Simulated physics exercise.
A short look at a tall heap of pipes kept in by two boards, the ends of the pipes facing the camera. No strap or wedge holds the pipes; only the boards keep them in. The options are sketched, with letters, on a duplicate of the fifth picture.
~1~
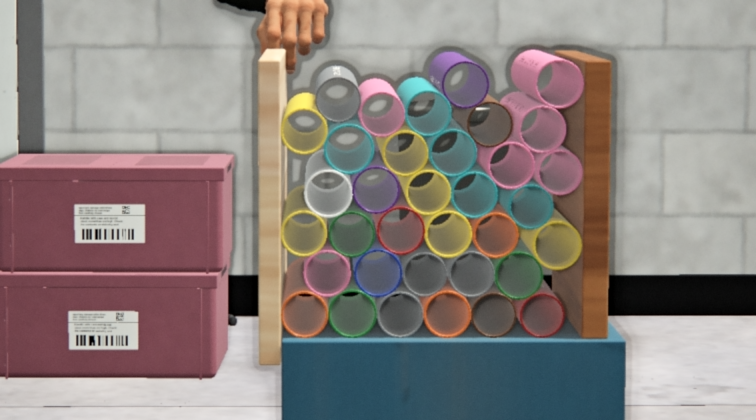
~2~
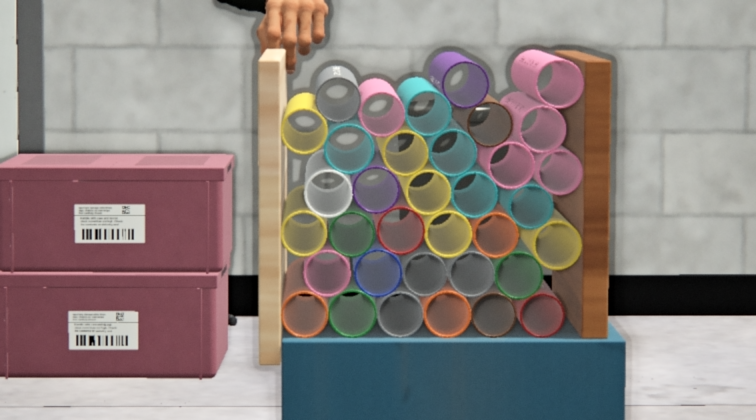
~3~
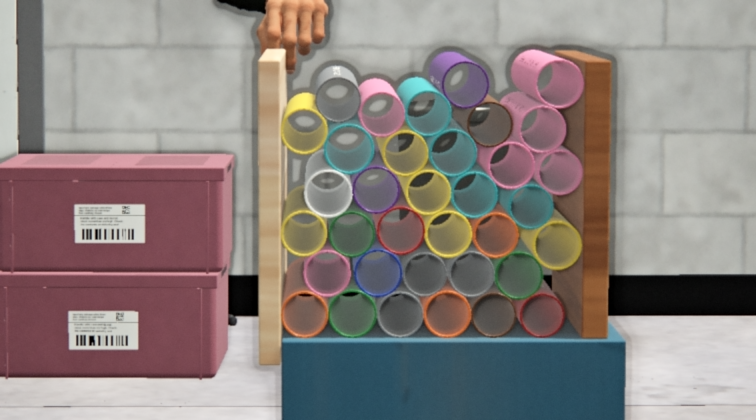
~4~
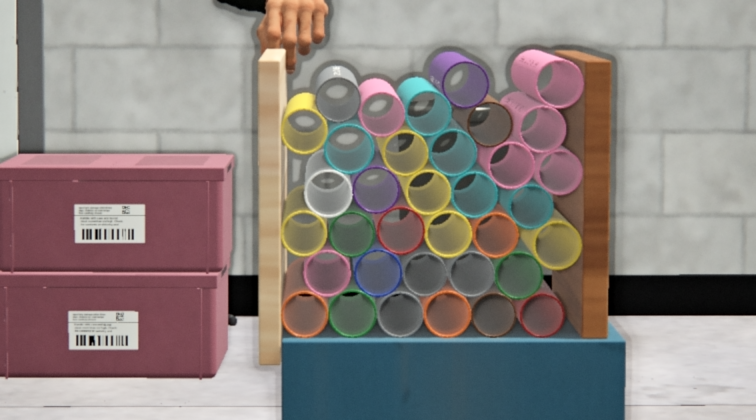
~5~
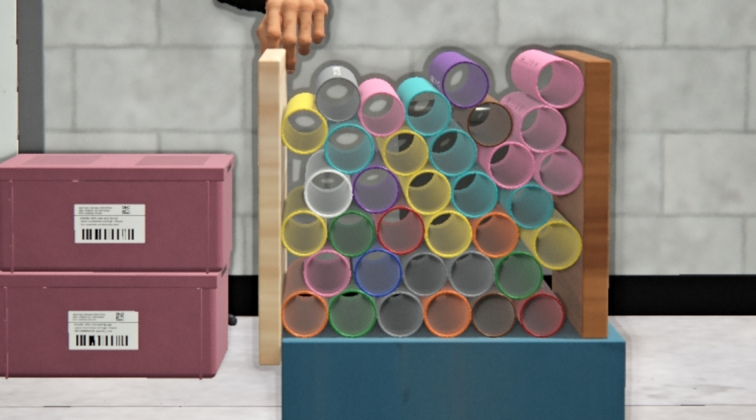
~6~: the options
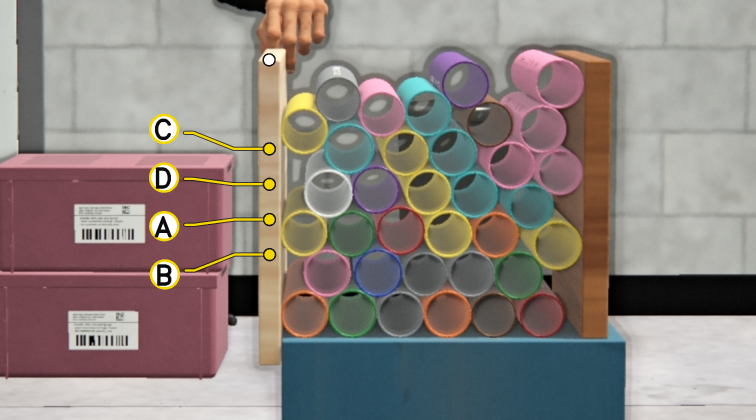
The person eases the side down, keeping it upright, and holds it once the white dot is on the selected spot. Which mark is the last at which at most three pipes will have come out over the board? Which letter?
The lowest mark that will do is B.
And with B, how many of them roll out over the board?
The count is two.
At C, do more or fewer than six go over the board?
Fewer than six.
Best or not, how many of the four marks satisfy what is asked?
Four of the four.
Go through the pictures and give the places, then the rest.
The first frame shows side board (274, 194); an orange pipe (304, 314); a red pipe (542, 315).
The second frame shows a red pipe (542, 315); a blue pipe (378, 273).
The third frame shows a red pipe (401, 231); a turquoise pipe (474, 195).
The fourth frame shows a turquoise pipe (349, 149); a turquoise pipe (428, 113).
The fifth frame shows side board (274, 194); an orange pipe (304, 314); a red pipe (542, 315).
On the marked copy, A at (269, 220); B at (269, 255); C at (269, 149); D at (269, 185); the white dot at (269, 60).
With B. Early on, top of the board (281, 143).
Further on, top of the board (281, 241).
At the end, top of the board (281, 254), two out over the board.
As for the rest, A two out over the board; C none out over the board; D none out over the board.
